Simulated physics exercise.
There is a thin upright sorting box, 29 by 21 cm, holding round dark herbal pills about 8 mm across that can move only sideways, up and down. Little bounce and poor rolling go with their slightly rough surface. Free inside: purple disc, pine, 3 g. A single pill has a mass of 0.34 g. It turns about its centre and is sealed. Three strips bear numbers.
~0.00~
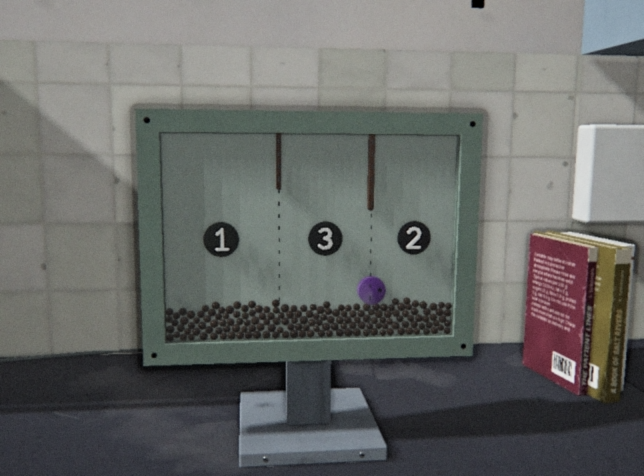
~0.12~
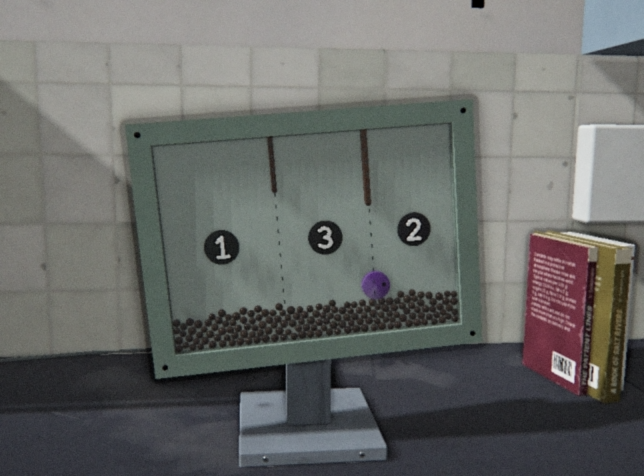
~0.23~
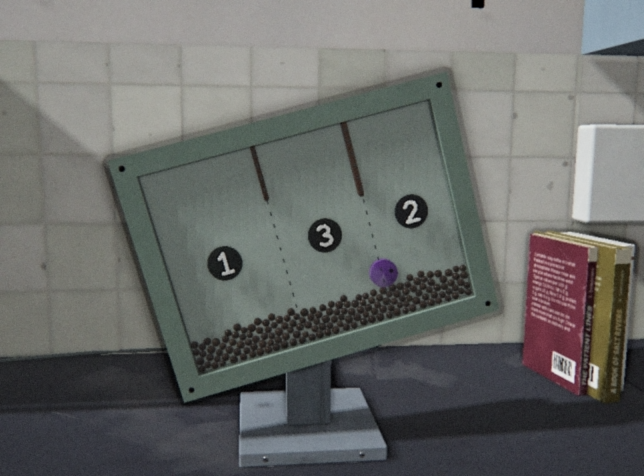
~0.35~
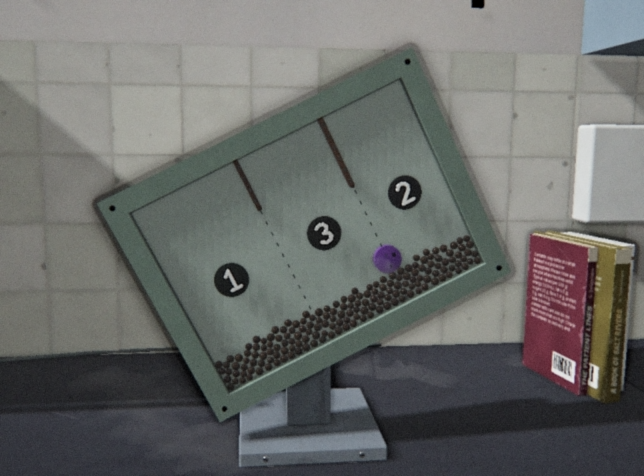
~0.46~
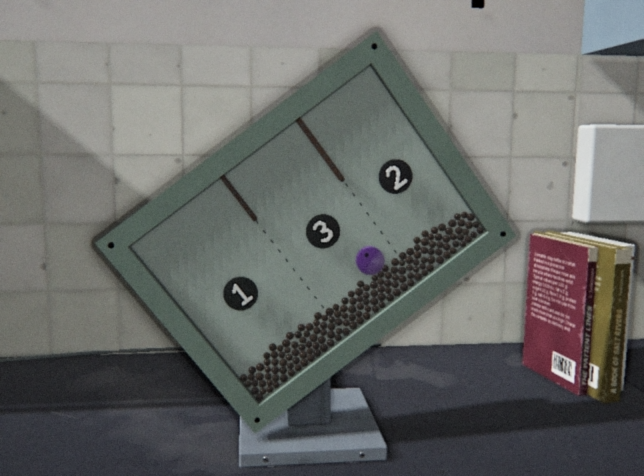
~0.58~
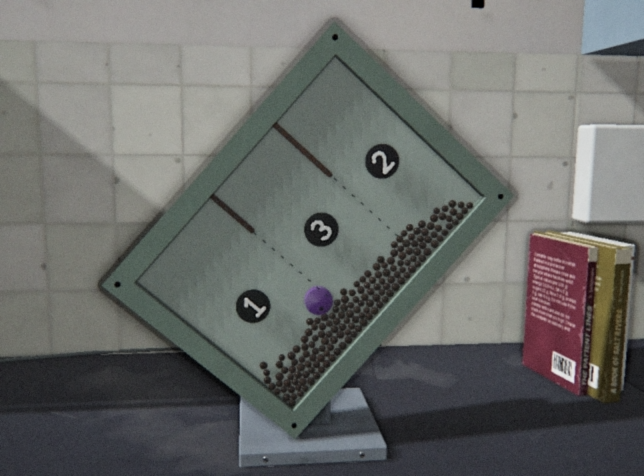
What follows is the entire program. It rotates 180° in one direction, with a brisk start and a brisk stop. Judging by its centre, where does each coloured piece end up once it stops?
1.
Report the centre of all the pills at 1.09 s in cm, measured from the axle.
Right by about 6 cm and below by about 10 cm.
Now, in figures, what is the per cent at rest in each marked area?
In per cent: Strip 1 holds 95, strip 2 holds 0, strip 3 holds 5.
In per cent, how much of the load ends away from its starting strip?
Moved share: About 65 per cent.
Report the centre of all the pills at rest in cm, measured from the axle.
Offset approx. 9 cm right, 5 cm below.
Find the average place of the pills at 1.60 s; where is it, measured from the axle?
Offset: Approx. 8 cm right, 8 cm below.
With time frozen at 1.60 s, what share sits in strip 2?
0 per cent.
By 1.09 s, it stands 97° anticlockwise; the pills' middle is 6 cm right of and 10 cm below the centre; no. 1, 95 %, no. 3, 5 %; purple disc in no. 1.
By 1.60 s, it stands 145° anticlockwise; the pills' middle is 8 cm right of and 8 cm below the centre; no. 1, 100 %; purple disc in no. 1.
By 2.04 s, it stands 180° anticlockwise; the pills' middle is 10 cm right of and 4 cm below the centre; no. 1, 100 %; purple disc in no. 1.
All still by 3.1 s, it stands 180° anticlockwise; no. 1, 95 %, no. 2, 0 %, no. 3, 5 %; purple disc in no. 1.
